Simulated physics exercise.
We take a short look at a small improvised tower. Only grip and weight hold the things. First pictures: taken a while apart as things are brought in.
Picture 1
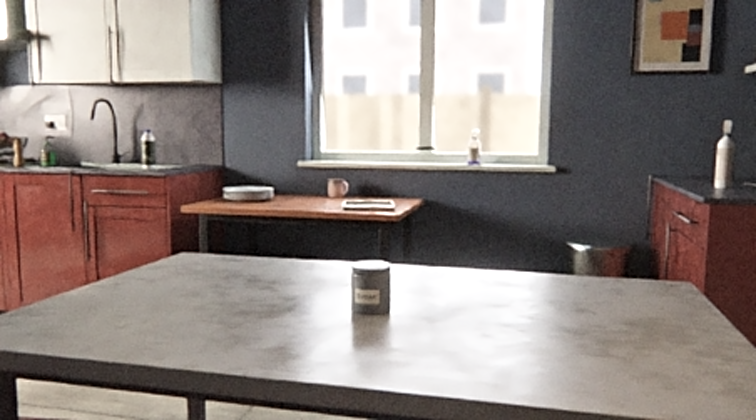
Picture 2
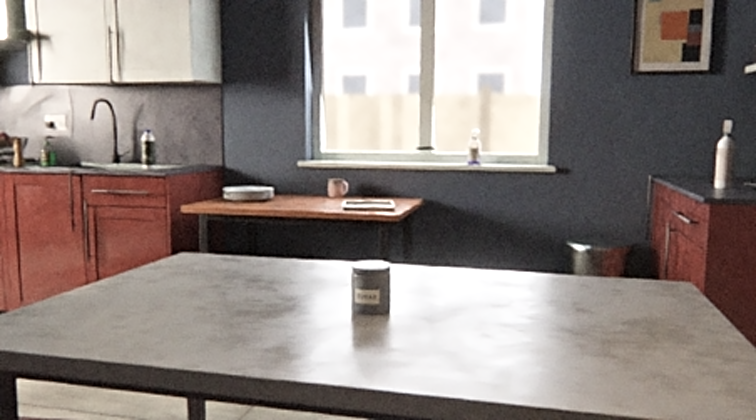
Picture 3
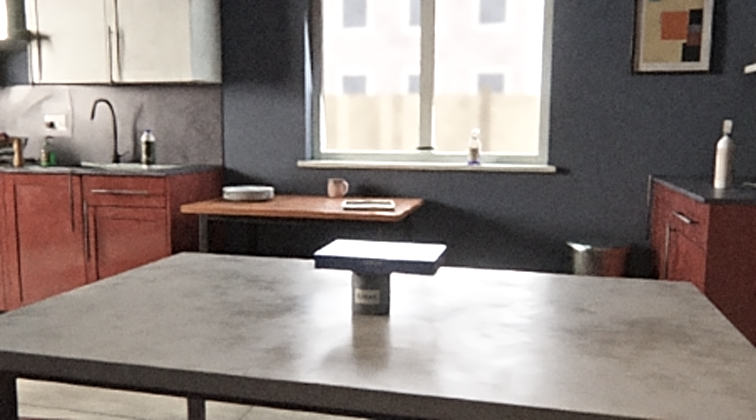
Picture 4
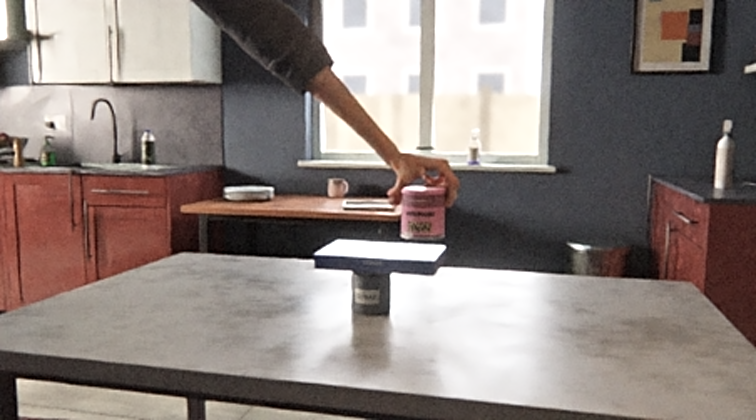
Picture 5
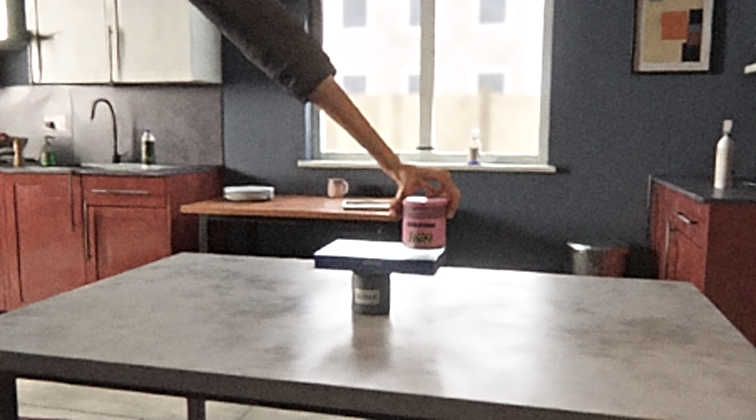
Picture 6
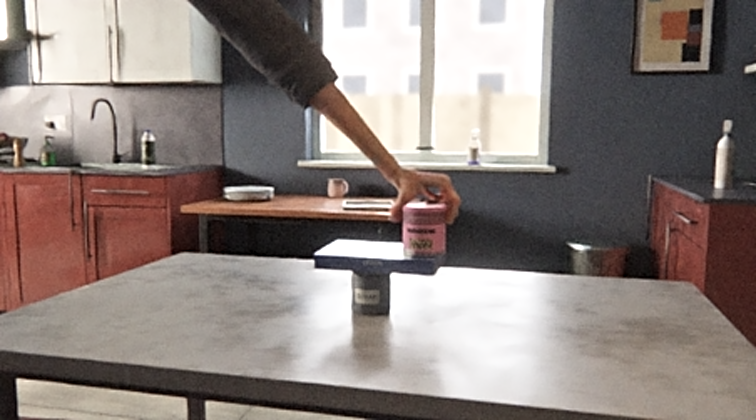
A hand lowers a pink tin onto a dark slab resting on a grey jar.
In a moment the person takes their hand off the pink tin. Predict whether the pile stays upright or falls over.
Prediction: It falls over.
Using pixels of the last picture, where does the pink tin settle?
Roughly at pixel (502, 302).
Then, 0.30 s on from there, pink tin now fallen; blue packet turned 38° from how it was put.
Then, 0.50 s on from there, blue packet turned 45° from how it was put.
Then, 0.70 s on from there, blue packet now fallen.
In the end, fallen, pink tin and blue packet; grey jar unmoved. At the end, from the last picture's camera, pink tin near (502, 302). The stack gives way.
